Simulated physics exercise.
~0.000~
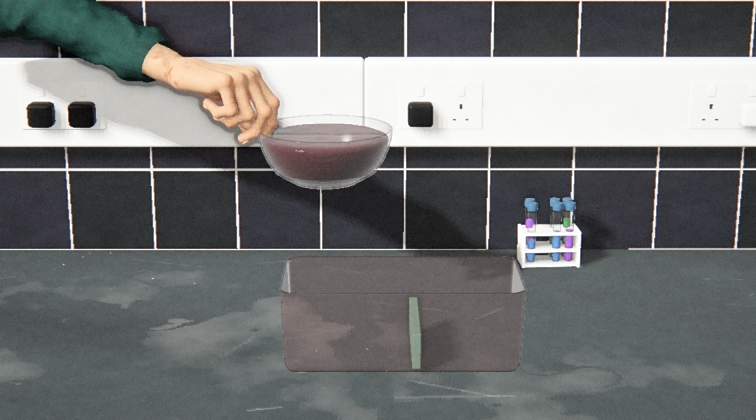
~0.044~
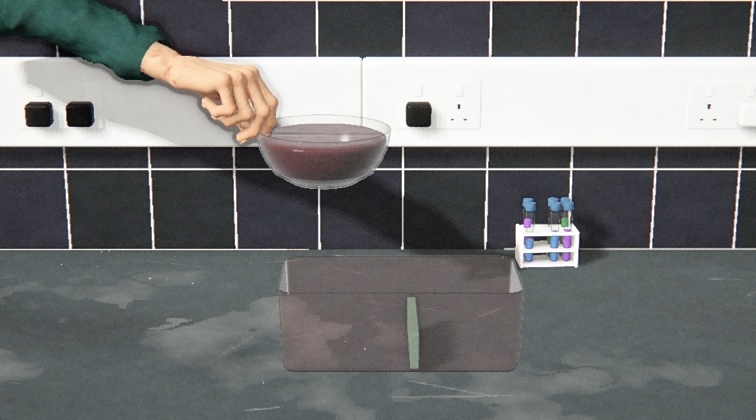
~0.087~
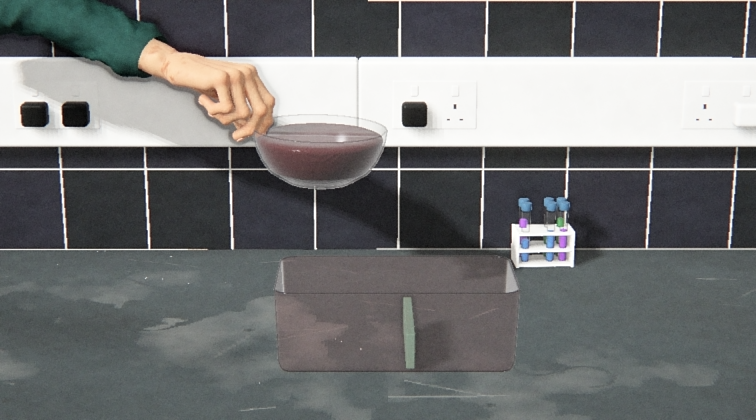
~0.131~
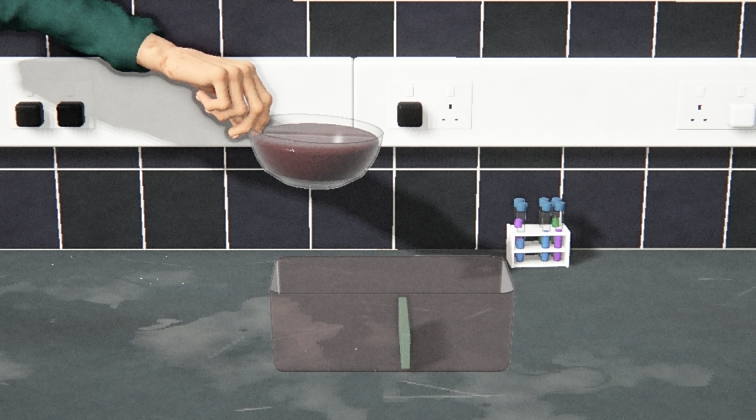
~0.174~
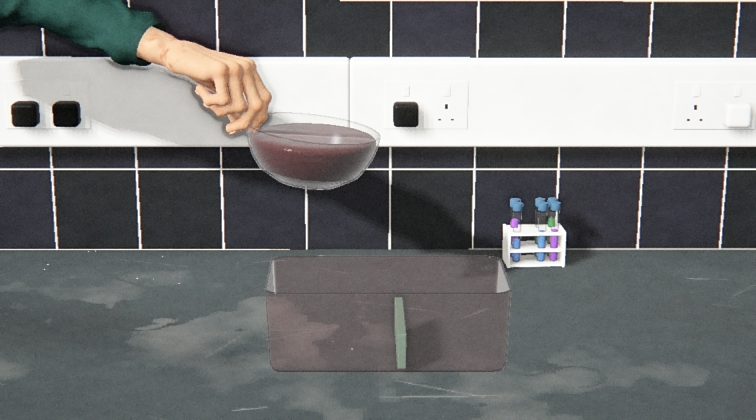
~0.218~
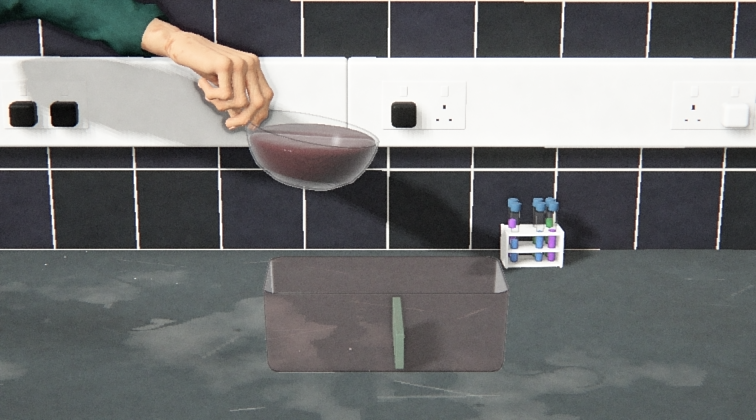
The clip shows a hand in a green sleeve holding a clear bowl of dark red liquid above an empty divided basin on a counter, first level, then tilting slightly rightwards as the whole view shifts slightly.
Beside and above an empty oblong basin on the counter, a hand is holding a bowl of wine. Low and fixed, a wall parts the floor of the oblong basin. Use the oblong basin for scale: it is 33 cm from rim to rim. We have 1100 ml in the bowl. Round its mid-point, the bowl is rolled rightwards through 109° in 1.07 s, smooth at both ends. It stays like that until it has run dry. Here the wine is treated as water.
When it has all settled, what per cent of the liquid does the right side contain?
The right side contains about 73 per cent.
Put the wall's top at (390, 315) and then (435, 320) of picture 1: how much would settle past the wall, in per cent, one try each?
One try each: Around 85 percent and then around 50 percent.
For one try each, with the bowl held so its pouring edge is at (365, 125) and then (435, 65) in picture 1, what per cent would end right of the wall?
55 per cent first, 70 per cent second.
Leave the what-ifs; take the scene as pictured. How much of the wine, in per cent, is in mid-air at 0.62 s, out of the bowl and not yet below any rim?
Around 46 in a hundred.
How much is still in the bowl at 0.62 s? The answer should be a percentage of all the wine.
Still held: Roughly 34 % of the total.
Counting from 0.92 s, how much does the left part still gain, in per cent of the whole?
About 6 percent.
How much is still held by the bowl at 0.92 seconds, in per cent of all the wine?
1 in a hundred, give or take.
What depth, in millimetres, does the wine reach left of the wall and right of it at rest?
Final levels - left approx 10 mm, right approx 38 mm.
By 0.62 s the tilt is 69° and 34 per cent is still to pour, 1 is left of the wall and 19 right of it.
By 0.92 s the tilt is 104° and 1 per cent is still to pour, 19 is left of the wall and 73 right of it.
By 1.23 s the tilt is 109° and 0 per cent is still to pour, 25 is left of the wall and 73 right of it.
By 1.57 s the tilt is 109° and 0 per cent is still to pour, 25 is left of the wall and 73 right of it.
At rest 25 per cent lies left of the wall, 73 right of it and 2 outside.
